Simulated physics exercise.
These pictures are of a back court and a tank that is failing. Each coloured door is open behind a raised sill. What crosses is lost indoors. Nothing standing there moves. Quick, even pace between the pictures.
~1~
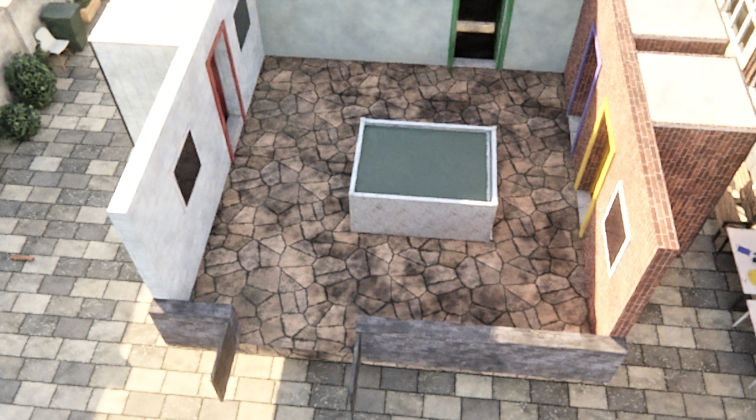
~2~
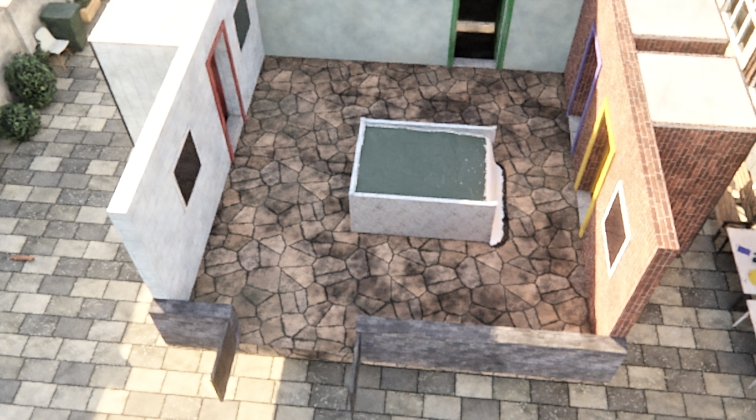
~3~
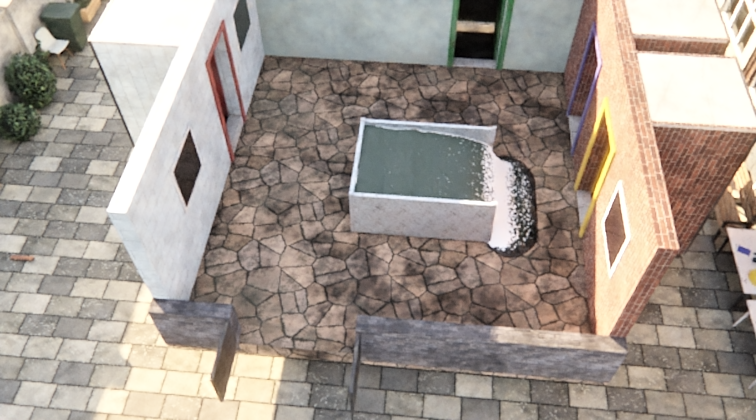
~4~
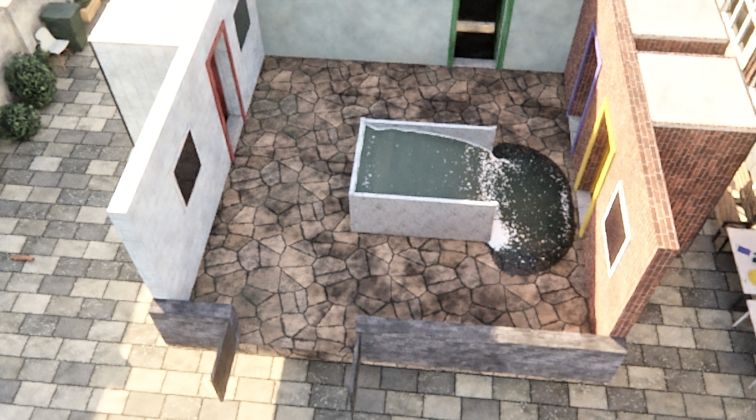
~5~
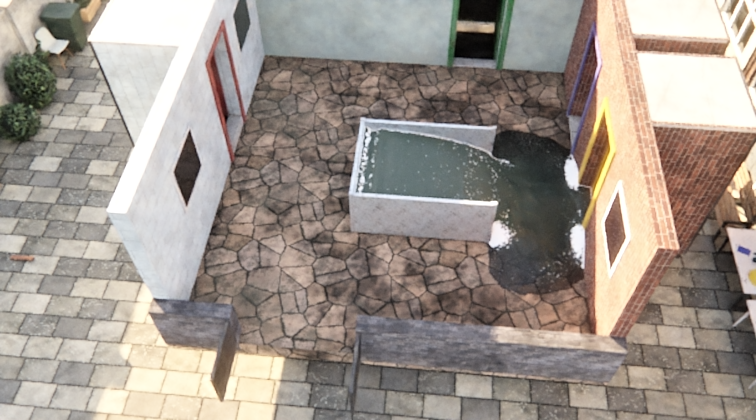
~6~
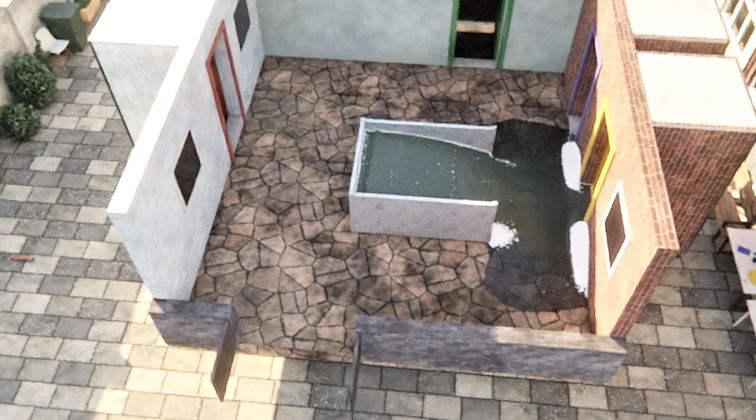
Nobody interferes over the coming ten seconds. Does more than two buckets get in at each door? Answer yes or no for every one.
Blue door: Yes, red door: No, green door: Yes, yellow door: Yes.
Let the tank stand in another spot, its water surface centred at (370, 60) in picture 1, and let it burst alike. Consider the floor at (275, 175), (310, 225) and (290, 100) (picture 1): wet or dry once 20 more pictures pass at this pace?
Spared, spared, spared.
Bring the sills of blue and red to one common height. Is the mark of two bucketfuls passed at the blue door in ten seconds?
The blue door remains within bounds, as I see it.
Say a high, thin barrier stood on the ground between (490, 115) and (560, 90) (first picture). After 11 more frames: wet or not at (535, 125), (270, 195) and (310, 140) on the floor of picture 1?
Results in sequence: Swamped / bone-dry / bone-dry.
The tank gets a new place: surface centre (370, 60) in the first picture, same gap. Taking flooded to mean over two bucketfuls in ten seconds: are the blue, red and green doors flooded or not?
As I see it, the blue door overshoots, the red door stays within the limit and the green door overshoots.
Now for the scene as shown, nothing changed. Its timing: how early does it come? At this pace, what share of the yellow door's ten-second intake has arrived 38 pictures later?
Working it through, I arrive at 95 %.
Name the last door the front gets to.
Looks like the one in red.
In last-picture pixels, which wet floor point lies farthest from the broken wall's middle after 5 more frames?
Roughly (558, 75).
A moment on, water covers 20 % of the floor; the blue door under two buckets in, the red door not reached, the green door not reached, the yellow door far over two buckets in.
Next, water covers 25 % of the floor; the blue door over two buckets in, the red door not reached, the green door wet at the sill, nothing in, the yellow door far over two buckets in.
Then, water covers 55 % of the floor; the blue door far over two buckets in, the red door not reached, the green door under two buckets in, the yellow door far over two buckets in.
Later, water covers 90 % of the floor; the blue door far over two buckets in, the red door wet at the sill, nothing in, the green door over two buckets in, the yellow door far over two buckets in.
In the end, water covers 100 % of the floor; the blue door far over two buckets in, the red door wet at the sill, nothing in, the green door over two buckets in, the yellow door far over two buckets in.
